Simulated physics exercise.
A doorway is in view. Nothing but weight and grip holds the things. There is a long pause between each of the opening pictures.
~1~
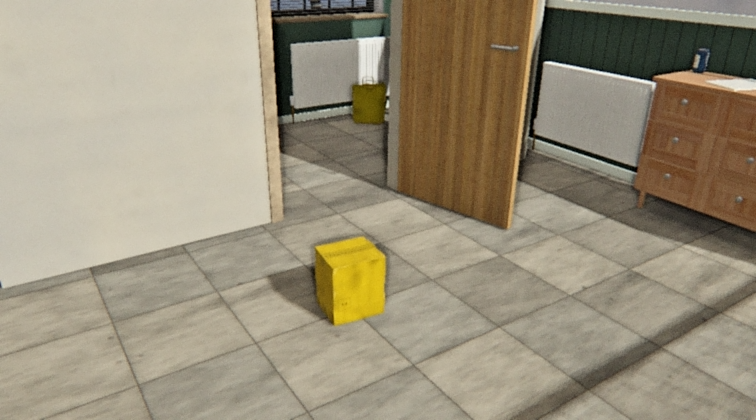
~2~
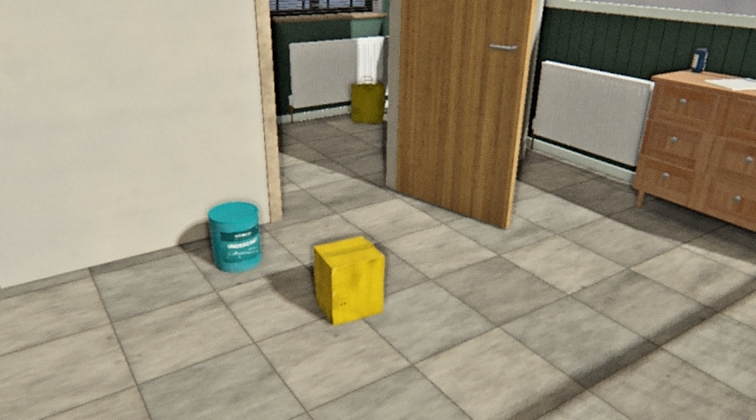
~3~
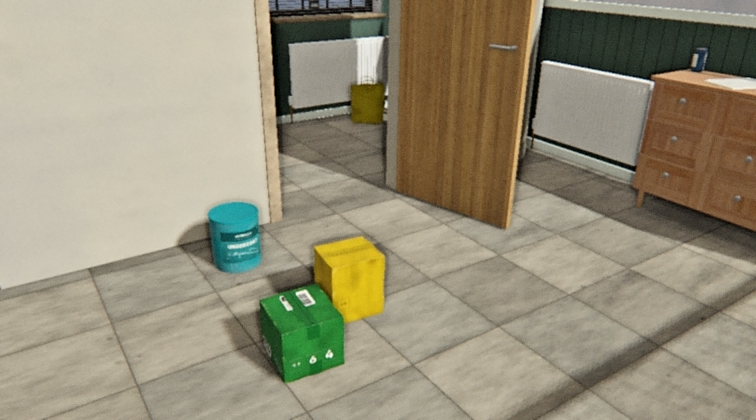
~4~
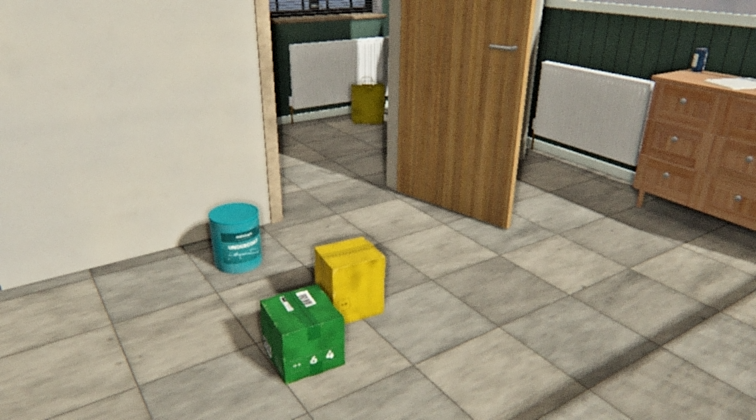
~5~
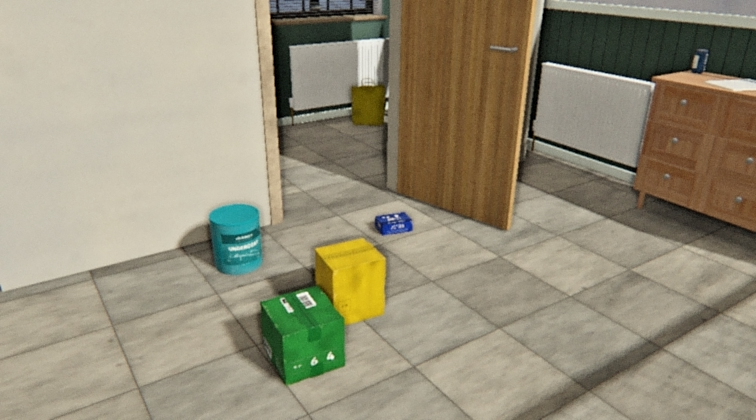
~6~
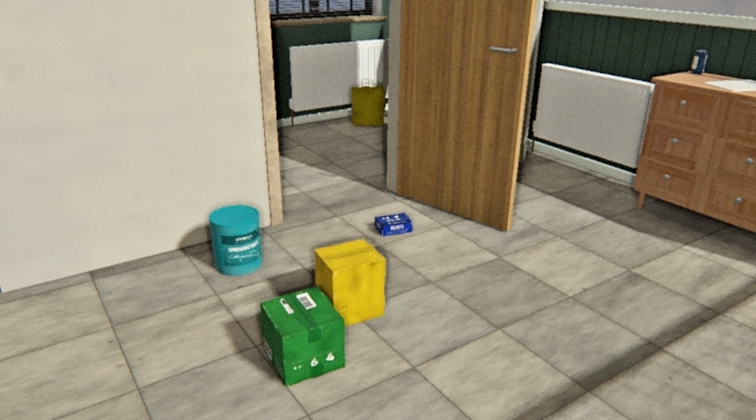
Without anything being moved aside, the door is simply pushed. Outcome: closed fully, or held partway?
Yep, watching it, the door travels the full way over.
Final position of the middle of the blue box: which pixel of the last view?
Roughly (287, 196).
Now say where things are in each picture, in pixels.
In the first picture, door wide open and still; yellow box (350, 280).
In the second picture, door wide open and still; yellow box (349, 280).
In the third picture, door wide open and still; turquoise pail (236, 237); green parcel (302, 332).
In the fourth picture, door wide open and still; yellow box (349, 281); turquoise pail (236, 238).
In the fifth picture, door wide open and still; green parcel (303, 334); yellow box (350, 282).
In the sixth picture, door wide open and still; blue box (394, 224); turquoise pail (237, 240).
Then, 0.80 s after the last picture, open by 61°; blue box slid a little near (387, 224).
Then, 1.20 s after the last picture, open by 24°; blue box slid well along near (333, 216).
Then, 1.40 s after the last picture, open by 5°; blue box slid well along near (309, 208).
At rest, open by 0°; moved from the start, blue box; the other 3 in place. Seen from the same camera at the end, blue box near (287, 196).
